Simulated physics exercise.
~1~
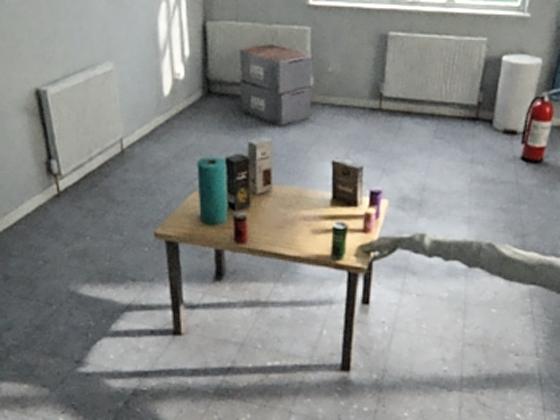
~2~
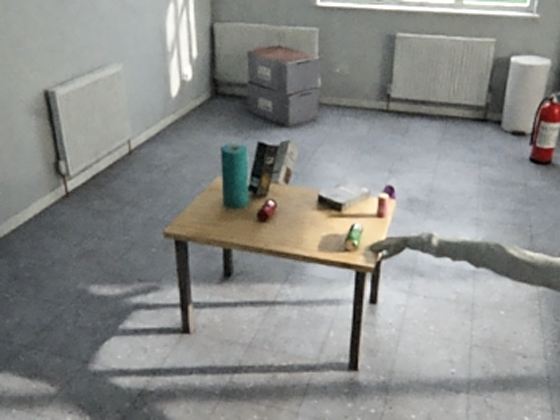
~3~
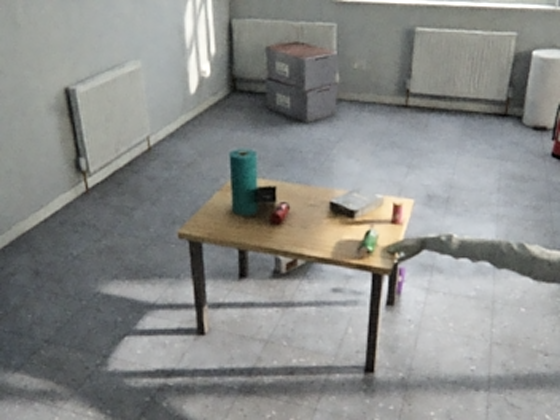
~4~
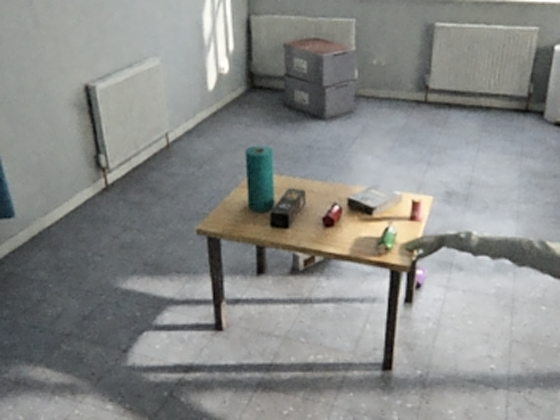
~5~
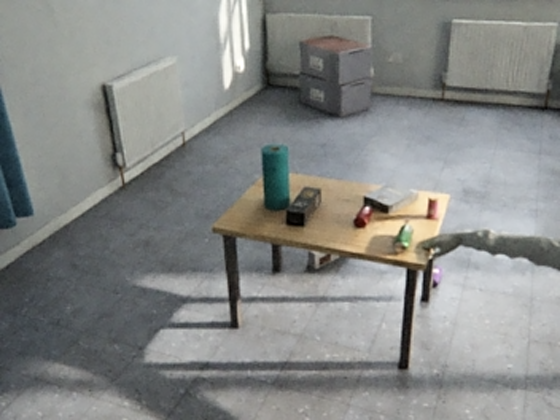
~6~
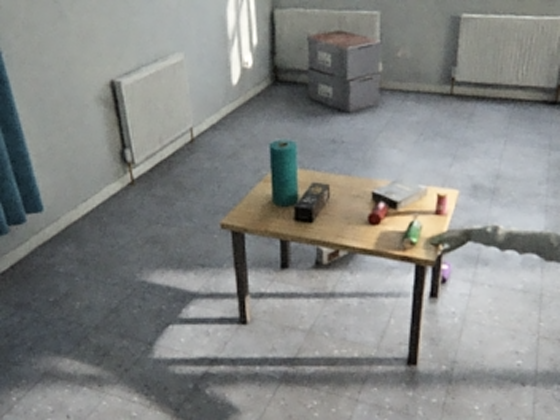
In a bare room with grey walls and radiators, a pale, sleeved-looking arm reaches in from the right to the corner of a small wooden table crowded with upright cartons, cans and a turquoise roll. The black and white cartons lean together while the grey packet, the red shaker and the green can topple onto their sides. The white carton and the purple shaker then drop to the floor, and the black carton falls flat on the tabletop. The red shaker rolls to the right and stays on top. At the end, the turquoise roll and pink shaker still stand among the toppled items.
